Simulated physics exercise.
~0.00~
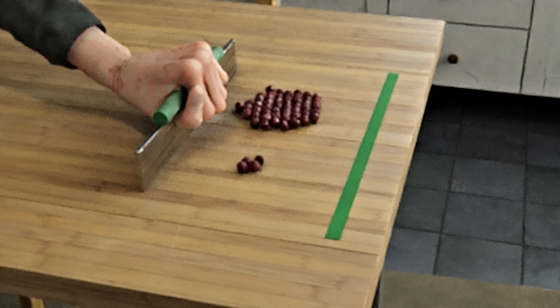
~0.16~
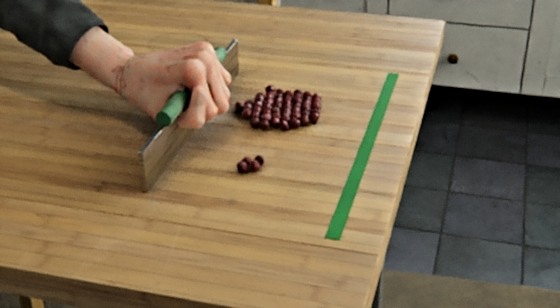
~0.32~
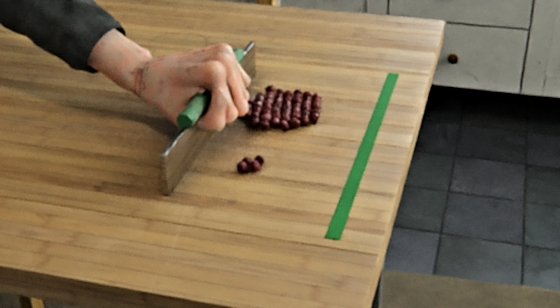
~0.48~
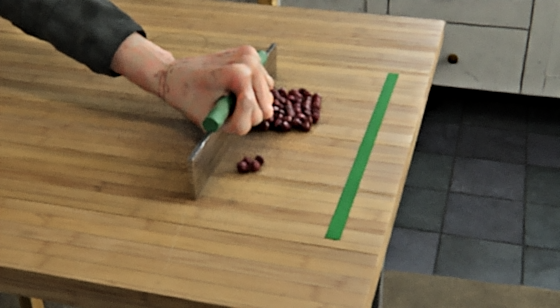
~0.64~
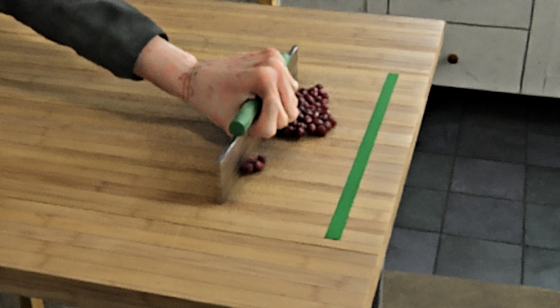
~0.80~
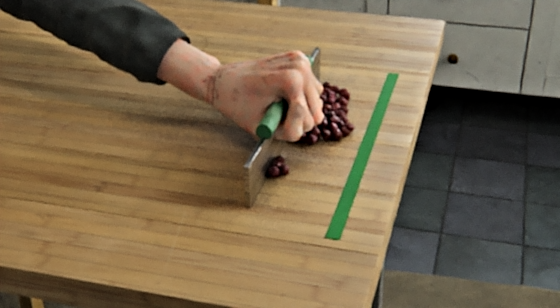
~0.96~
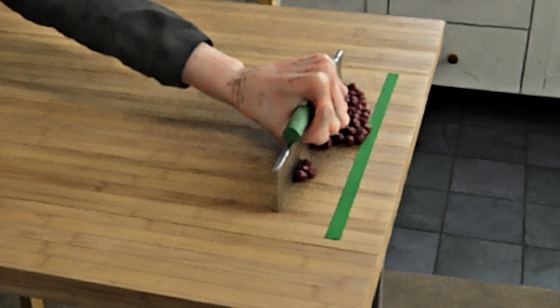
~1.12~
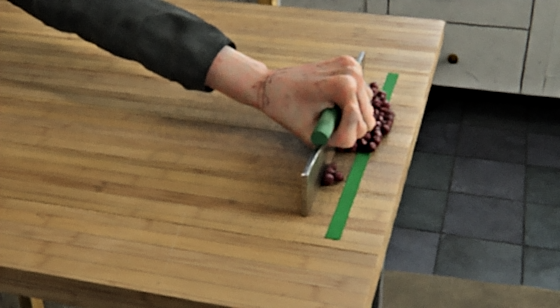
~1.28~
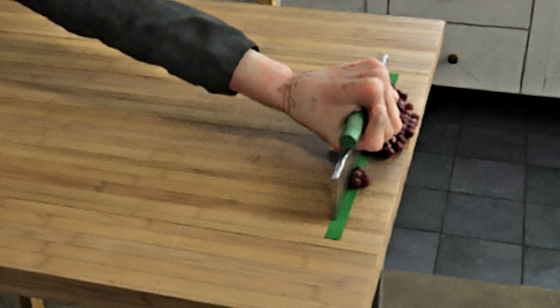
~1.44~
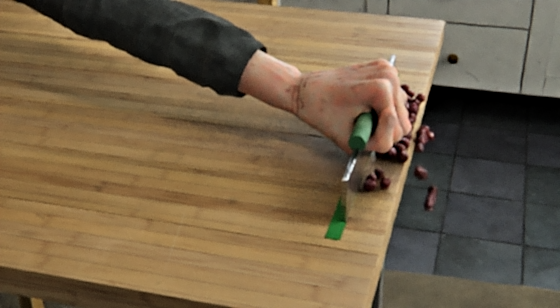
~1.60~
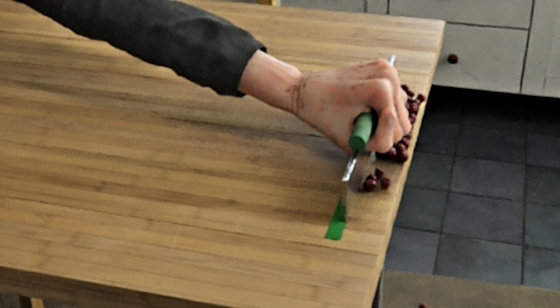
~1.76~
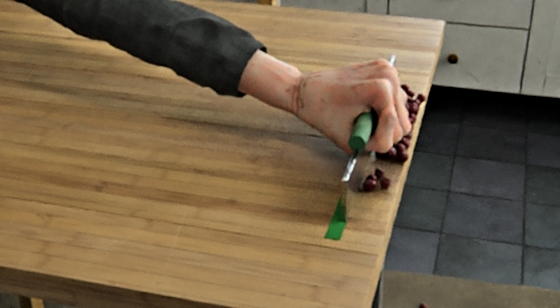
In this clip, a hand slides a green-handled scraper rightward across a wooden table, pushing two groups of dark red bits past a strip of green tape. The scraper stops at the tape; the small near group stays on the table, while some of the larger far group falls off the edge.
